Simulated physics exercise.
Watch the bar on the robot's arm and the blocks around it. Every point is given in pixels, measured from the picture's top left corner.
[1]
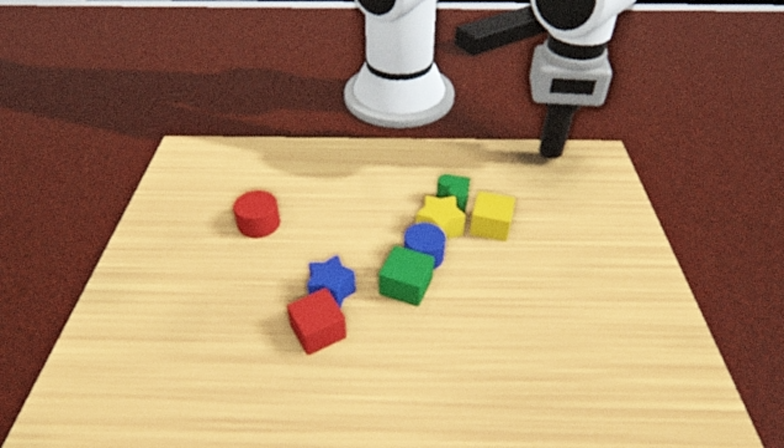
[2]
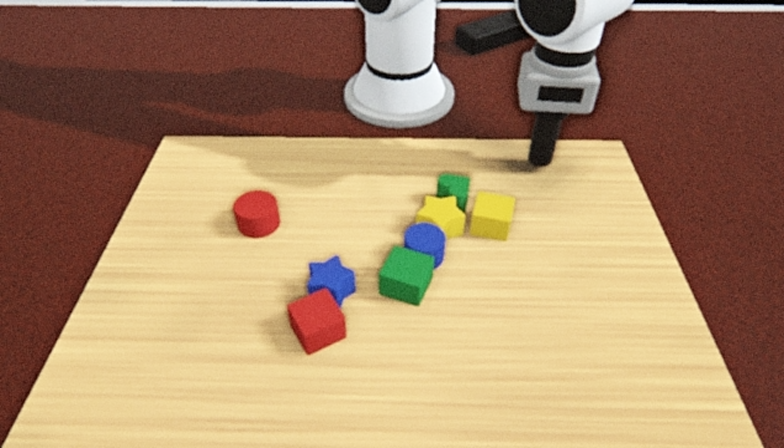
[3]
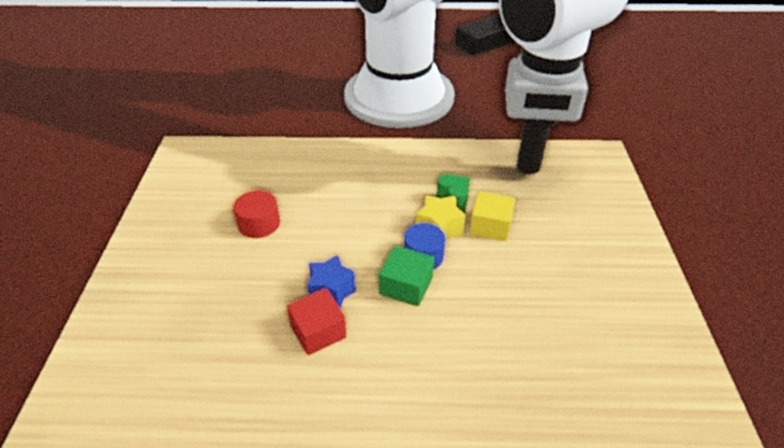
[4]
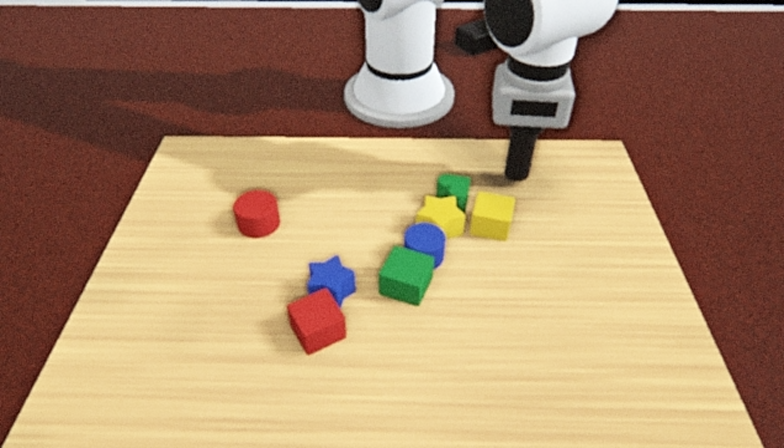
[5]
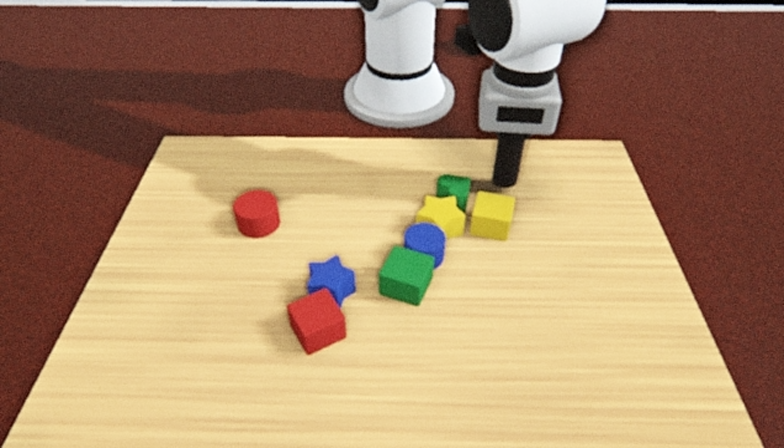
A robot arm moves its black bar left and slightly nearer above still coloured blocks.
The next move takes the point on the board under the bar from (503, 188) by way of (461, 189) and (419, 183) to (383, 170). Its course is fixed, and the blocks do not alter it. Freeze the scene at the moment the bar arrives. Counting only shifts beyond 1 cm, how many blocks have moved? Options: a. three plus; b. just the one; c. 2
It's b.
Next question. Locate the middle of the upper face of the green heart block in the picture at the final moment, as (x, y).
The top centre is at (439, 187).
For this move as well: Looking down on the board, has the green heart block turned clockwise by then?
Final answer: No.
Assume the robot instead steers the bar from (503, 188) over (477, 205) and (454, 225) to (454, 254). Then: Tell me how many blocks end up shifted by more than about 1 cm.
There will be three or more blocks displaced.
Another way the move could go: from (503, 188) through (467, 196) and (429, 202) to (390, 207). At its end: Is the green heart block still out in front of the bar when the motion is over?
My answer is no.
The first path, step by step. One third of the way, bar (461, 182); yellow star block (439, 212); green heart block (447, 186), turned 15° anticlockwise.
Two thirds of the way, bar (418, 176); yellow star block (439, 213); green heart block (439, 187), turned 40° anticlockwise.
At the end, bar (383, 163); yellow star block (439, 213); green heart block (439, 187), turned 40° anticlockwise; yellow four-sided block not moved.
